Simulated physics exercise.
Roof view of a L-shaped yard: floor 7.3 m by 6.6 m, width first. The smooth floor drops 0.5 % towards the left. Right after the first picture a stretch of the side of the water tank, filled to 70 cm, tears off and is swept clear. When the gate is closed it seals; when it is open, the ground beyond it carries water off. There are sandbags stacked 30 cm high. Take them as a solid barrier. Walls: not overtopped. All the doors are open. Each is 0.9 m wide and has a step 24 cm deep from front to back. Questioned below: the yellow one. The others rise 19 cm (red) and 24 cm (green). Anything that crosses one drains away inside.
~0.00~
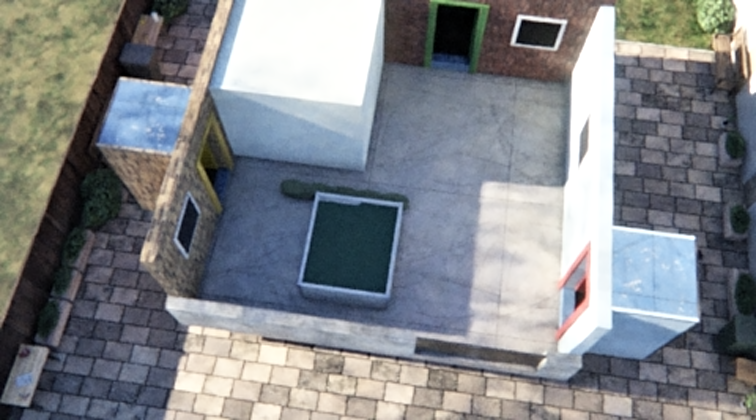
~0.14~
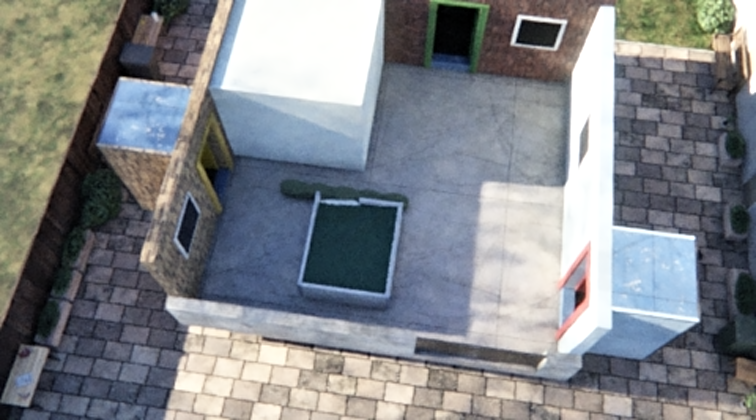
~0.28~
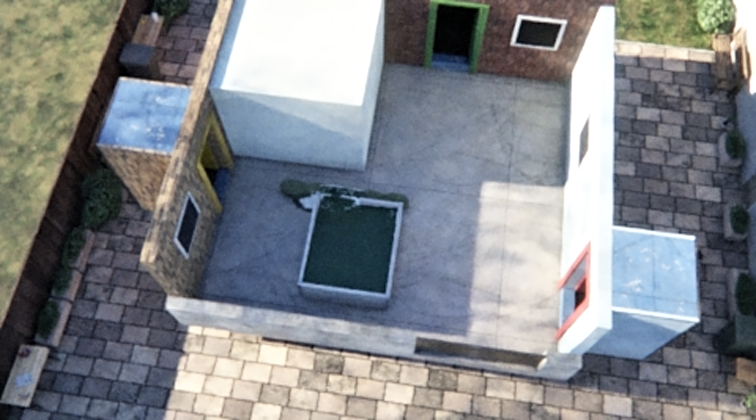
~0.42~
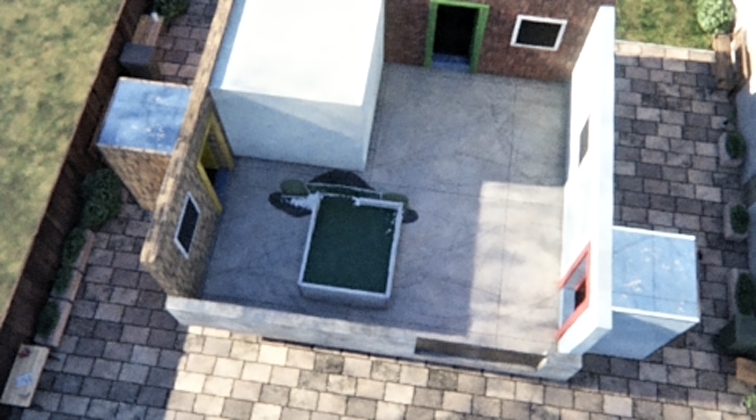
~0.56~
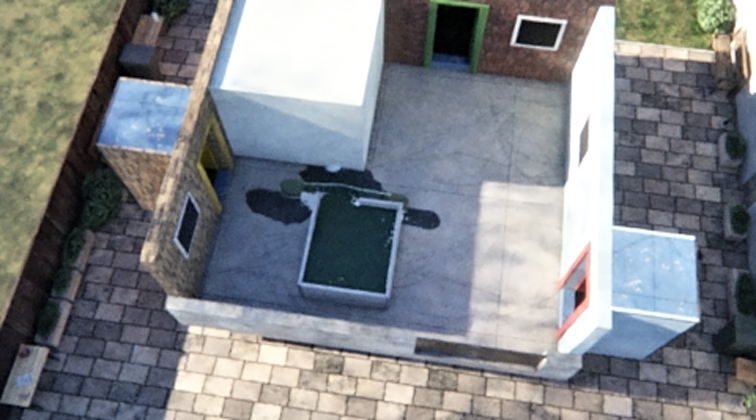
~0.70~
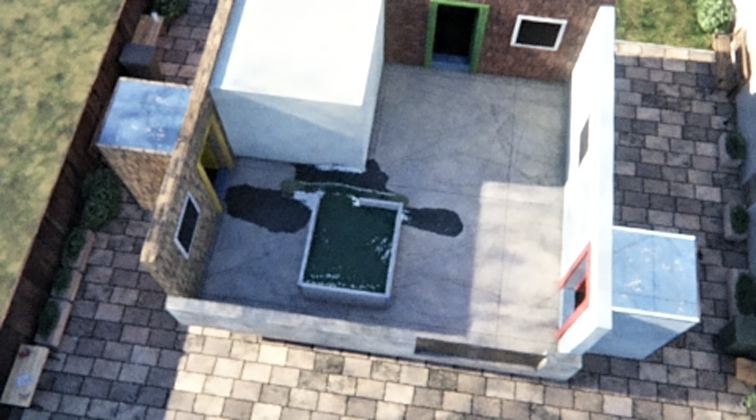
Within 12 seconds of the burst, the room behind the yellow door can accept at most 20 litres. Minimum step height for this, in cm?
At least 12.5 cm or so.
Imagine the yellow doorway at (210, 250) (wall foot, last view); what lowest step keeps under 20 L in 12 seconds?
Around 7.5 cm would do it.
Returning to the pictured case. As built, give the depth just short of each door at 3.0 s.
Lab note, cm: Yellow 15; red 1; green 0.
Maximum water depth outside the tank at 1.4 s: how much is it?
About 60 cm at most.
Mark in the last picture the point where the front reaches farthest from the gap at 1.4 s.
In the last picture, around (497, 251).
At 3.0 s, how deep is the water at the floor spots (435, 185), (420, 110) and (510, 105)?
In that order: 2, 1 and 0 cm.
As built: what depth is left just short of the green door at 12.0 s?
Some 2.5 centimetres.
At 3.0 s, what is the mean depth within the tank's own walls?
It averages roughly 44 centimetres.
After 1.4 s water covers 25 % of the floor, deepest (60 cm) near (340, 206); 9 cm at the yellow door, 0 litres in over its 9 cm step.
After 3.0 s water covers 50 % of the floor, deepest (46 cm) near (340, 206); 15 cm at the yellow door, 29 litres in over its 9 cm step.
After 12.0 s water covers 95 % of the floor, deepest (26 cm) near (331, 205); 10 cm at the yellow door, 66 litres in over its 9 cm step.
At the yellow door as built, the water arrived by 0.8 s and peaked near 19 cm at 2.2 s.
Run again over the same 12 s with other heights there, 29 litres in over 11.5 cm, 13 litres over 13.5 cm. The limit of 20 litres is kept from about 12.5 cm up.
